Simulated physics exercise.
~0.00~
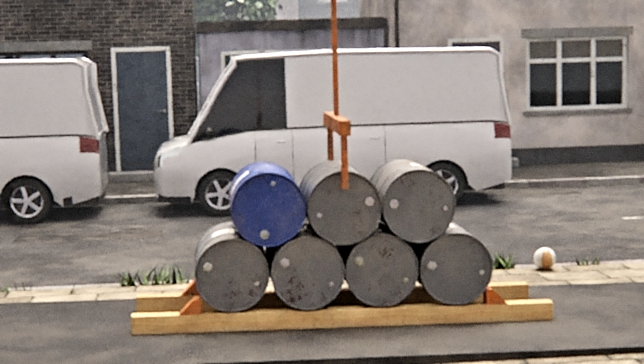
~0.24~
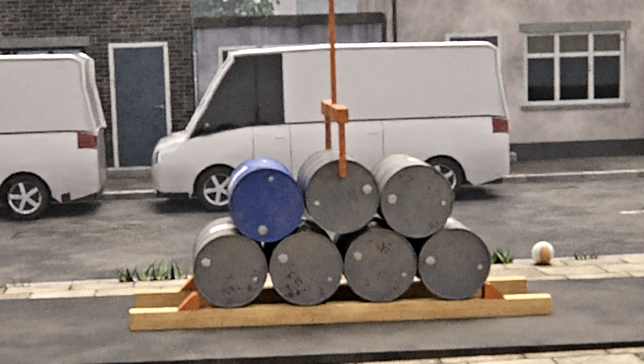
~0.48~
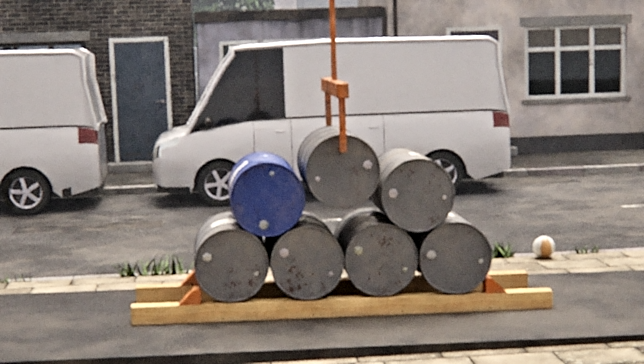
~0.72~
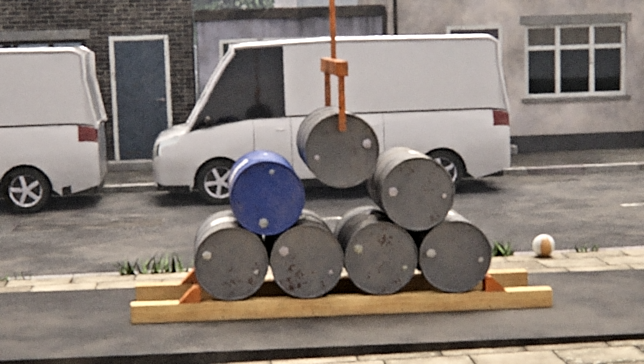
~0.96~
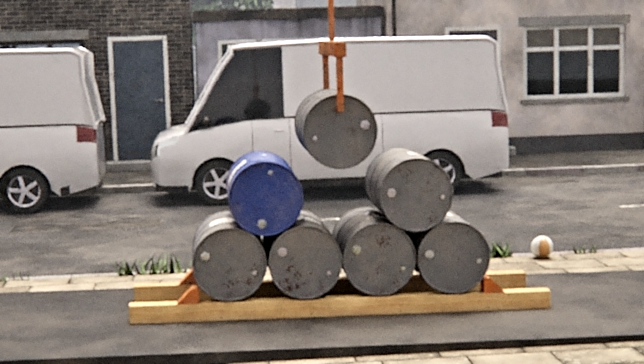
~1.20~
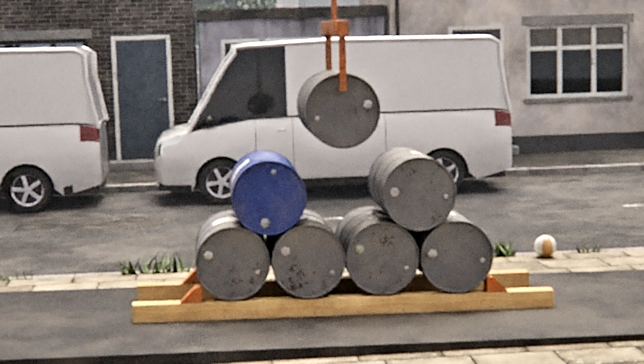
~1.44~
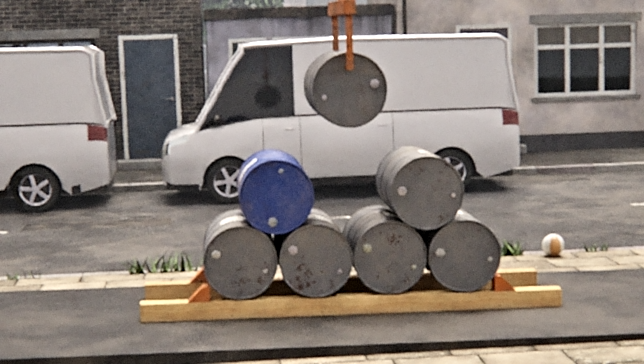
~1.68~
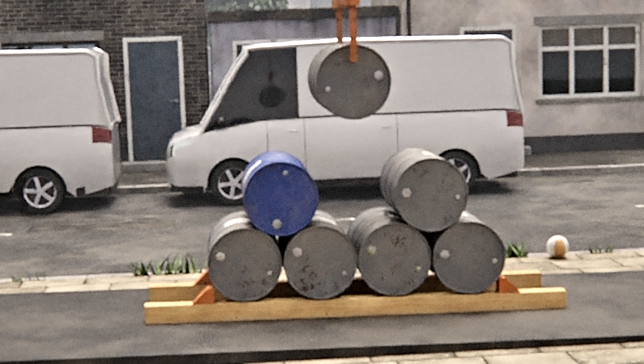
The clip opens on seven drums stacked on a low timber cradle beside a road, four along the bottom and three on top, with white vans parked behind. The upper-left drum is blue and the rest are grey, and an orange lifting hook holds the middle one of the top row. The hook rises and draws that grey drum straight up from between its neighbours, leaving a widening gap. It keeps climbing in front of a van while the view sways slightly. At the end the grey drum hangs high above the stack, and the blue drum and the others remain in place.
